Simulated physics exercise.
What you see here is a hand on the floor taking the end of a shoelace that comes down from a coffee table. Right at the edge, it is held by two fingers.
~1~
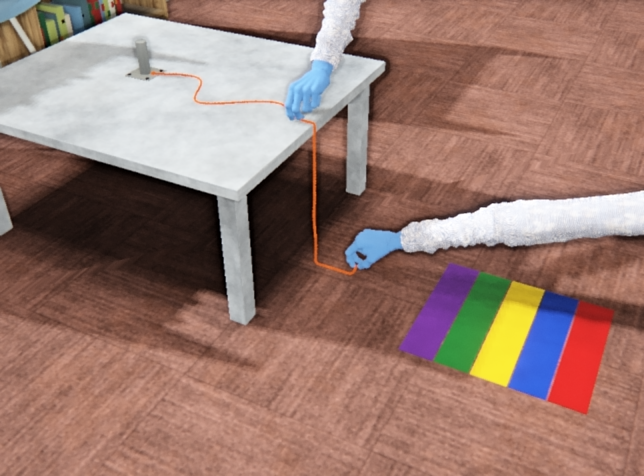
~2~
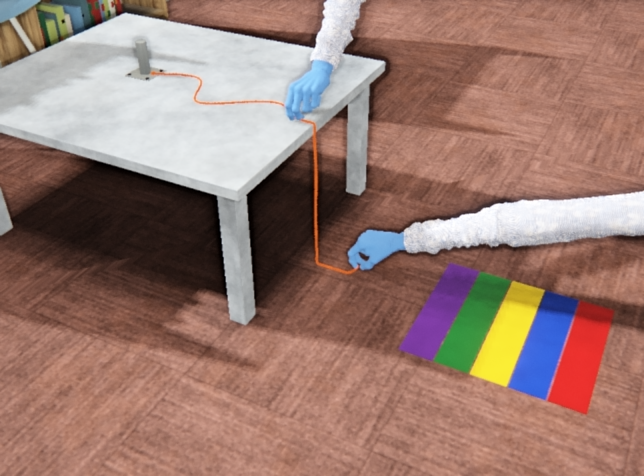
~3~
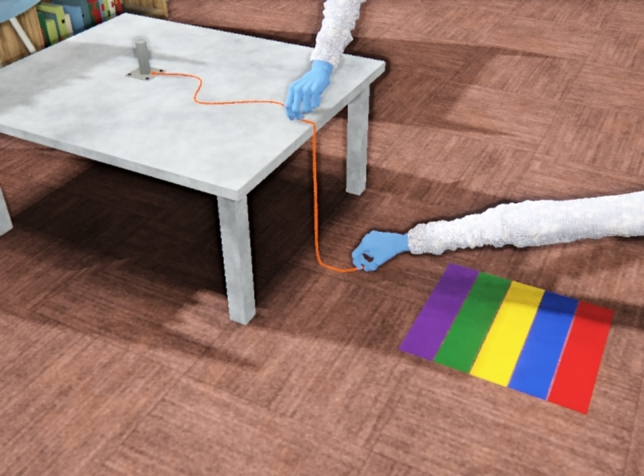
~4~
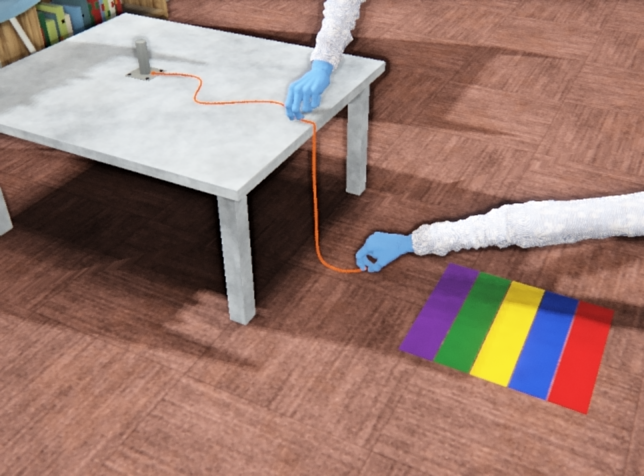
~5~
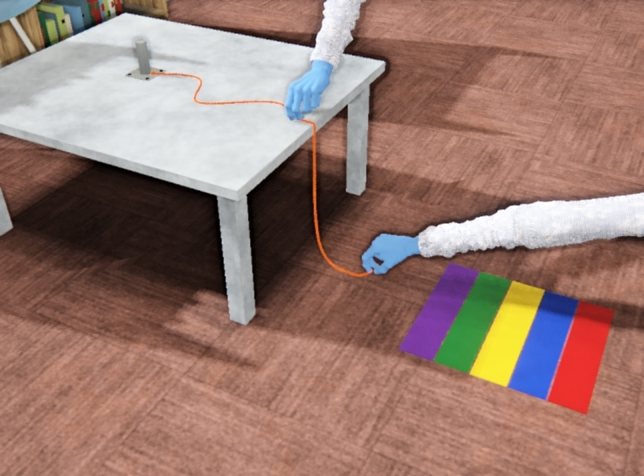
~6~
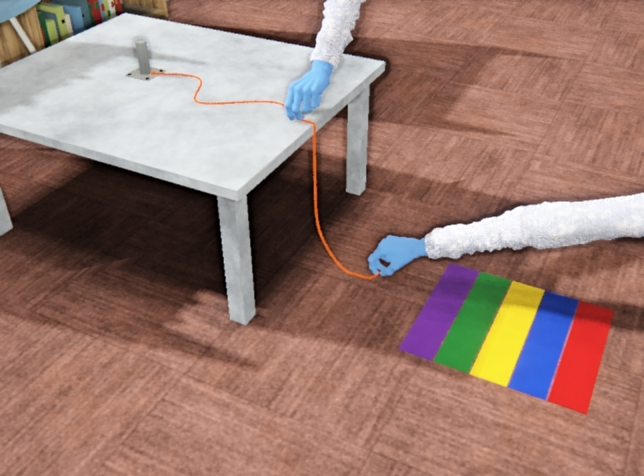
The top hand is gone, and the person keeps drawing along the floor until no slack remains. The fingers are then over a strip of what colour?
A yellow strip.
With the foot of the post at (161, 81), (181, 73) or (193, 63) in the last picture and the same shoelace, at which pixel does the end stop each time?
Estimated pixels per try: (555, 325); (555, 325); (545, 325).
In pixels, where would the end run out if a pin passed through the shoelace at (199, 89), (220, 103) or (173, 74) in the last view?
In order of the tries: About (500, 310), about (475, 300), about (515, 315).
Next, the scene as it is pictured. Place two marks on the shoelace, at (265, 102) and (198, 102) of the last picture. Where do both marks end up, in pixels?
I'd say about (293, 115) for one and about (237, 99) for the other.
Soon after, end near (451, 294); over purple.
After that, end near (492, 307); over green.
At the stop, end near (517, 315); over yellow. Over yellow.
